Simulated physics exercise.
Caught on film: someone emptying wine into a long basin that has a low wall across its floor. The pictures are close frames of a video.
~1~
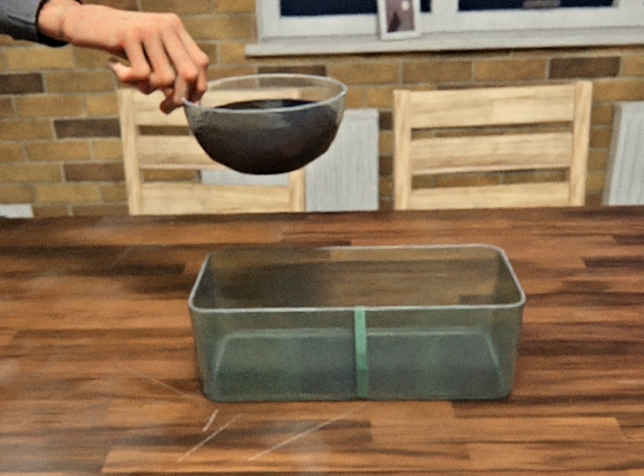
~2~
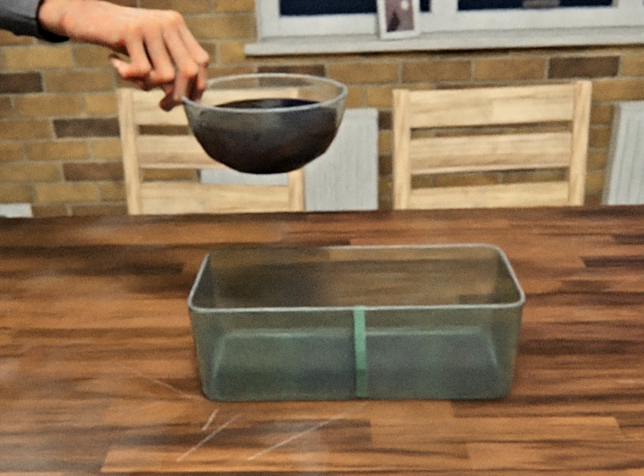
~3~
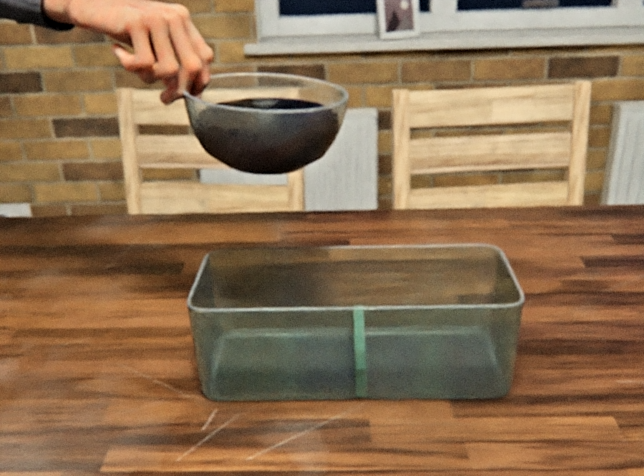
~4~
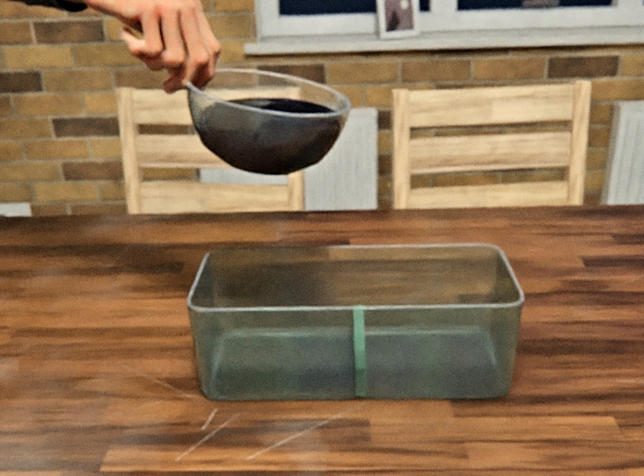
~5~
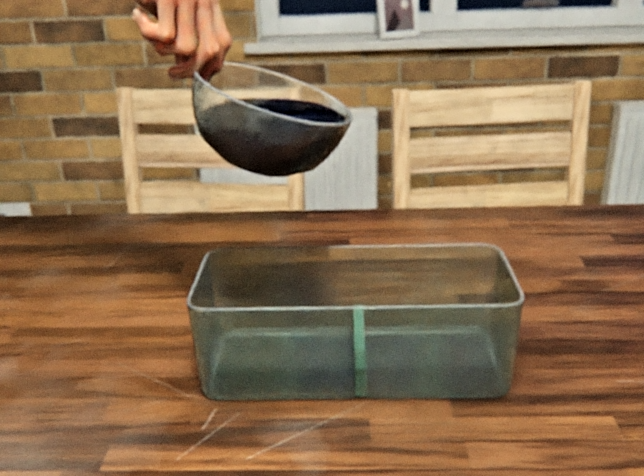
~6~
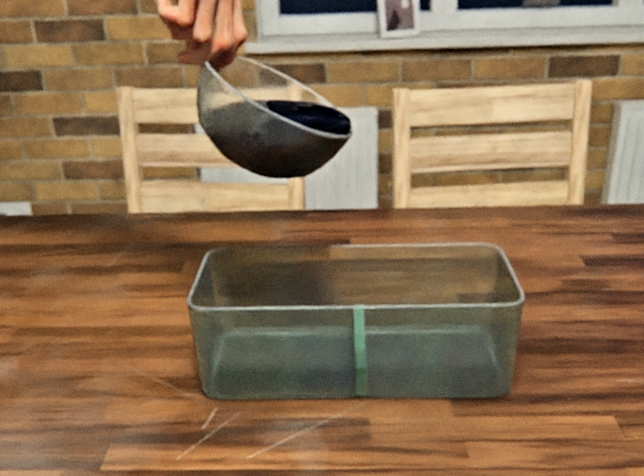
At the start, a hand holds a clear glass bowl of dark liquid level above a long, clear, empty-looking basin on a wooden table. The hand then rises slightly and moves right, tilting the bowl steadily further to the right, and the liquid shifts up to its lowered right rim.
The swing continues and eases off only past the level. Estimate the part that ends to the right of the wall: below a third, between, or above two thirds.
In the end over two thirds is right of the wall.
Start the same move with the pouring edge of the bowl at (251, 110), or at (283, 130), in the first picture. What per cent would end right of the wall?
Near 10 % and 20 %.
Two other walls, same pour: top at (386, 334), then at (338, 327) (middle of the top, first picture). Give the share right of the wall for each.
About 60 and 95 per cent.
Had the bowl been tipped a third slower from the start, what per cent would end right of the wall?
About 85 per cent.
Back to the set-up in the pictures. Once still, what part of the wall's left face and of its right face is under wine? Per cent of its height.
Left about 10, right about 60.
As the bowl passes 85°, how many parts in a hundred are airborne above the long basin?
Roughly 45 in a hundred.
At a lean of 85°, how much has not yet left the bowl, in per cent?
It comes to 25 per cent or so.
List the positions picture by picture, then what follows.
In the first picture, it leans 0°; its right rim is at (345, 91); the wine meets the walls at (195, 116) and (340, 112); the long basin's rim runs from (199, 280) to (512, 274); the wall's top is at (361, 336).
In the second picture, it leans 1°; its right rim is at (345, 92); the wine meets the walls at (194, 114) and (340, 113).
In the third picture, it leans 5°; its right rim is at (347, 98); the wine meets the walls at (195, 113) and (340, 115).
In the fourth picture, it leans 11°; its right rim is at (349, 107); the wine meets the walls at (198, 111) and (343, 116).
In the fifth picture, it leans 20°; its right rim is at (351, 118); the wine meets the walls at (200, 111) and (347, 117).
In the sixth picture, it leans 29°; its right rim is at (351, 132); the wine meets the walls at (205, 112) and (353, 125); 1 per cent is over the edge.
A moment on, the bowl is tipped on its side and 24 per cent is still to pour, 0 is left of the wall and 29 right of it.
Next, the bowl is tipped right over and 1 per cent is still to pour, 12 is left of the wall and 78 right of it.
Then the bowl is tipped right over and 0 per cent is still to pour, 17 is left of the wall and 82 right of it.
Later the bowl is tipped right over and 0 per cent is still to pour, 17 is left of the wall and 82 right of it.
In the end 17 per cent lies left of the wall, 82 right of it and 1 outside.
